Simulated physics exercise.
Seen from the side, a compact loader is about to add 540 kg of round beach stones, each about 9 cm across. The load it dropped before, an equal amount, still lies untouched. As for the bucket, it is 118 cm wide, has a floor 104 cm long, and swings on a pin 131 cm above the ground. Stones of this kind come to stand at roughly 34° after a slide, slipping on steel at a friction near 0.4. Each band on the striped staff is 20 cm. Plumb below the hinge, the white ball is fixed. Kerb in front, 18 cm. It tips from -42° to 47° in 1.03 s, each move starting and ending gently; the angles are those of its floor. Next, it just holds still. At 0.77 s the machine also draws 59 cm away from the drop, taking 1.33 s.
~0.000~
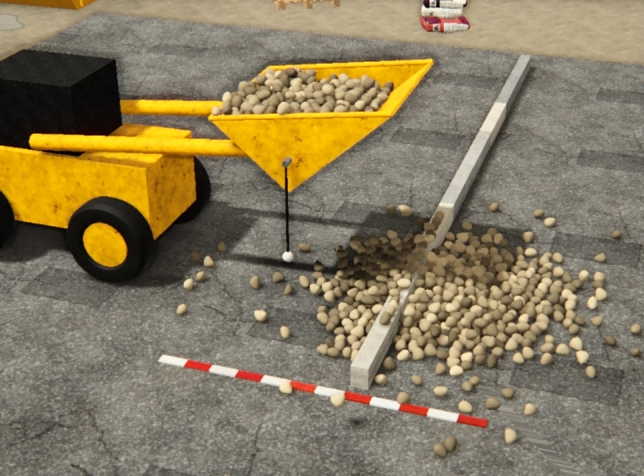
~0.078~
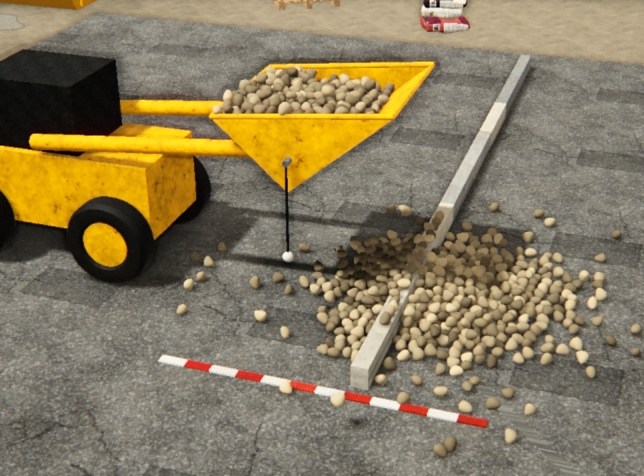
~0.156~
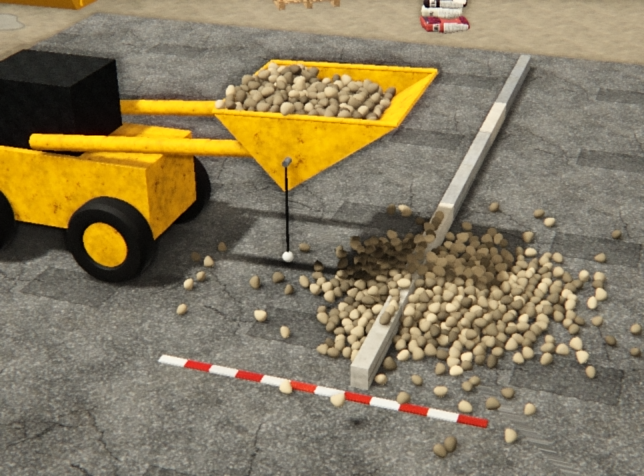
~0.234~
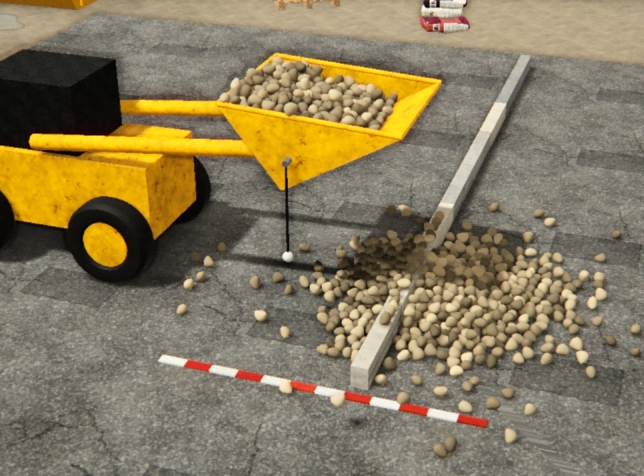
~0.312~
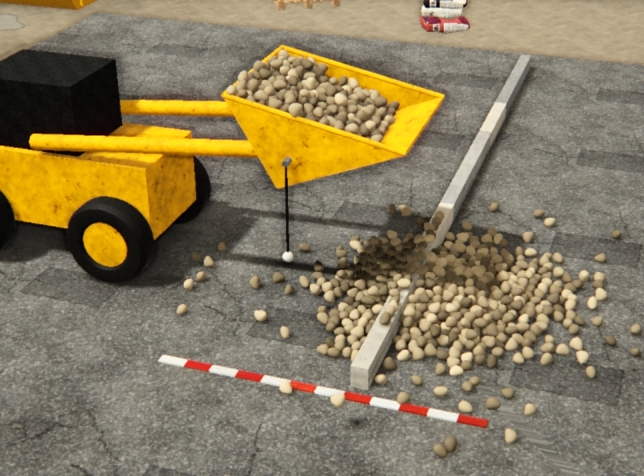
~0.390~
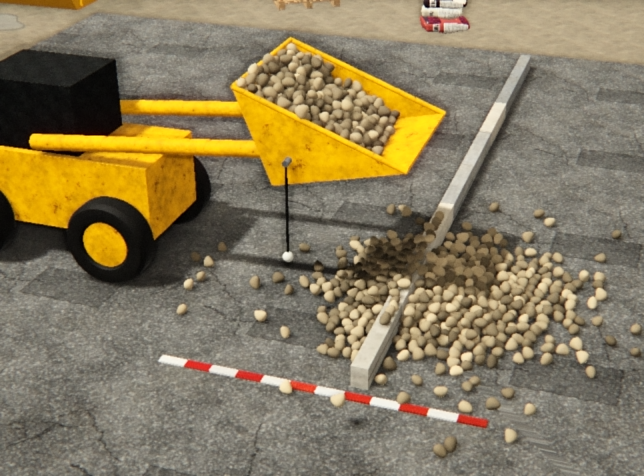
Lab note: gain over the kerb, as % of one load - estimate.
Gain: About 38 %.
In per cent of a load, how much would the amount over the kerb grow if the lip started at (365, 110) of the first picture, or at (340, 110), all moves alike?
Roughly 15 per cent, then 5 per cent.
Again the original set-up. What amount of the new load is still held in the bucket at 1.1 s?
Around 35 per cent of the load is still inside.
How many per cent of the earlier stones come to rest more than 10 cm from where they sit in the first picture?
Around 20 in a hundred.
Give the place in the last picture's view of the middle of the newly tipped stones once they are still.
In the last view, somewhere near (390, 277).
After 0.8 s the floor is at 33°; in per cent of one load, 100 in the bucket, 35 on this side of the kerb, 65 over the kerb; the foremost stones are past the picture's edge.
After 1.1 s the floor is at 47°; in per cent of one load, 36 in the bucket, 89 on this side of the kerb, 75 over the kerb; the foremost stones are past the picture's edge.
After 2.5 s the floor is at 47°; in per cent of one load, 0 in the bucket, 97 on this side of the kerb, 103 over the kerb; the foremost stones are past the picture's edge.
After 5.3 s the floor is at 47°; in per cent of one load, 0 in the bucket, 97 on this side of the kerb, 103 over the kerb; the foremost stones are past the picture's edge. Net gain over the kerb, 38.
